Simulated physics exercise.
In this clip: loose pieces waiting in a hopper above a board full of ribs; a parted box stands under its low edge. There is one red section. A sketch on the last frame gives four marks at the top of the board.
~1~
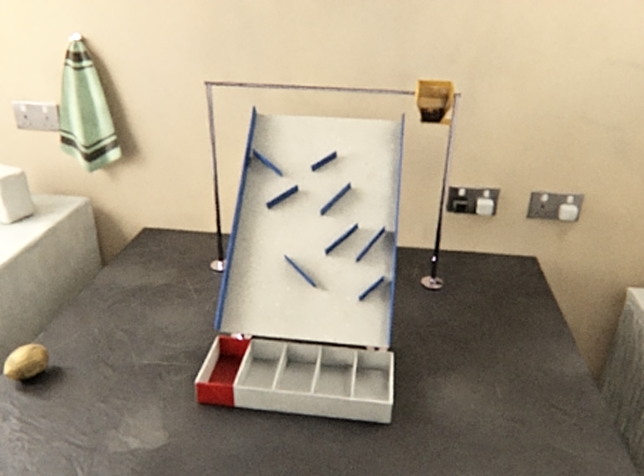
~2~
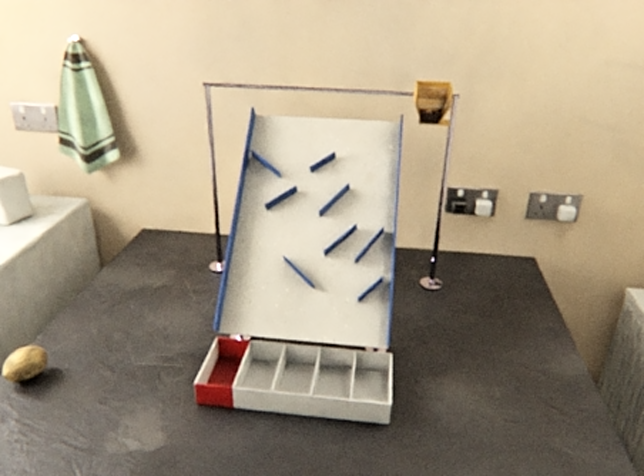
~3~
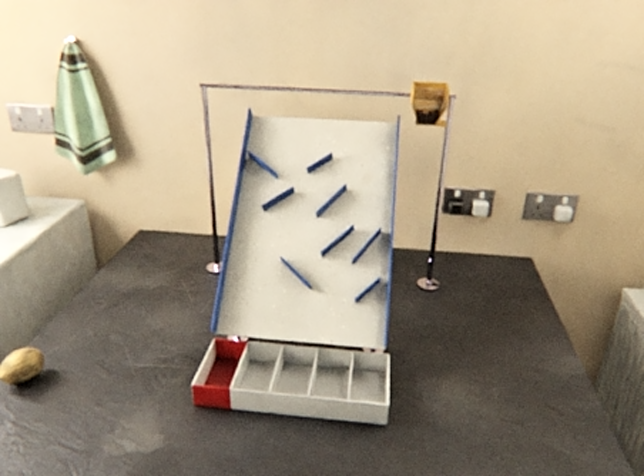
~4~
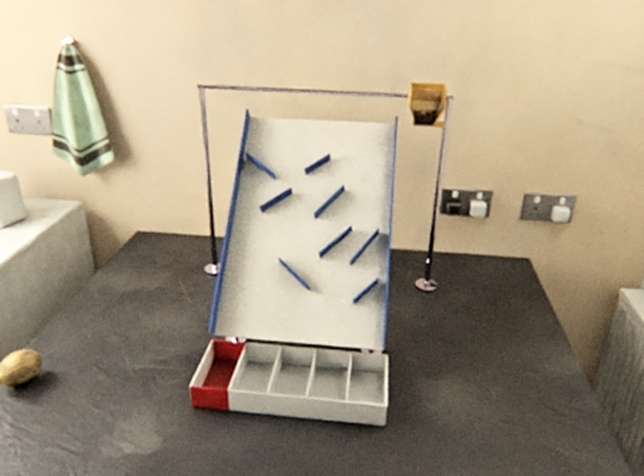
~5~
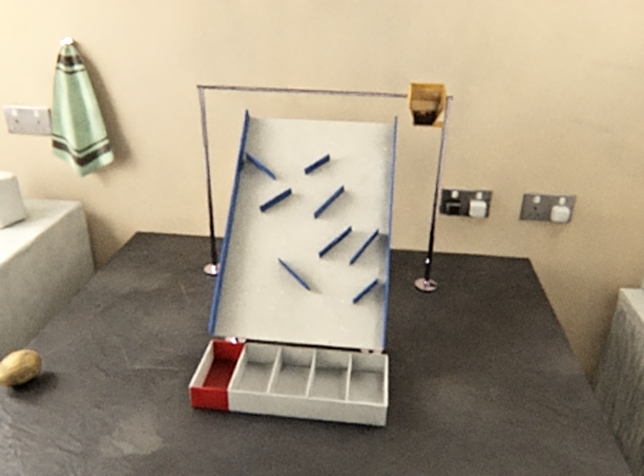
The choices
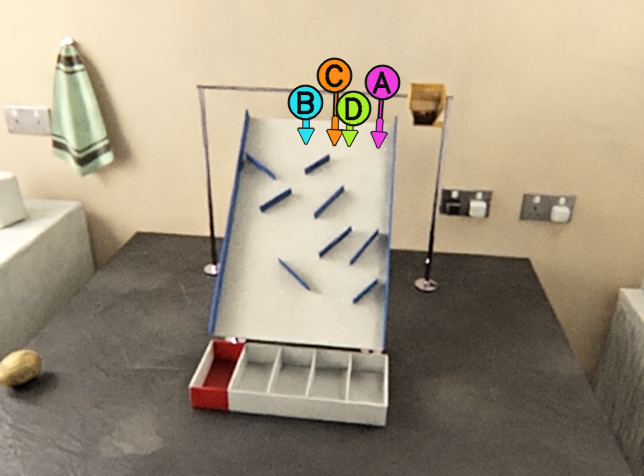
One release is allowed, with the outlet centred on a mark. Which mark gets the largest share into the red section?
Go for B.
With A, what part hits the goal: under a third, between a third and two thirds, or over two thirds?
Mark A gives under a third.
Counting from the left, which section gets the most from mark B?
The first.
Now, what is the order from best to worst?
Best to worst: B, C, D, A.
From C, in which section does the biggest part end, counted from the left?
It is the first one.
On the marked copy, mark A meets the board at (378, 142); mark B meets the board at (305, 138); mark C meets the board at (334, 139); mark D meets the board at (349, 140).
For mark A, about a tenth in the red section, almost all in other sections.
For mark B, the larger part in the red section, roughly a quarter in other sections.
For mark C, roughly half in the red section, roughly a third in other sections, about a tenth outside the box.
For mark D, roughly a quarter in the red section, roughly two thirds in other sections, just a few outside the box.
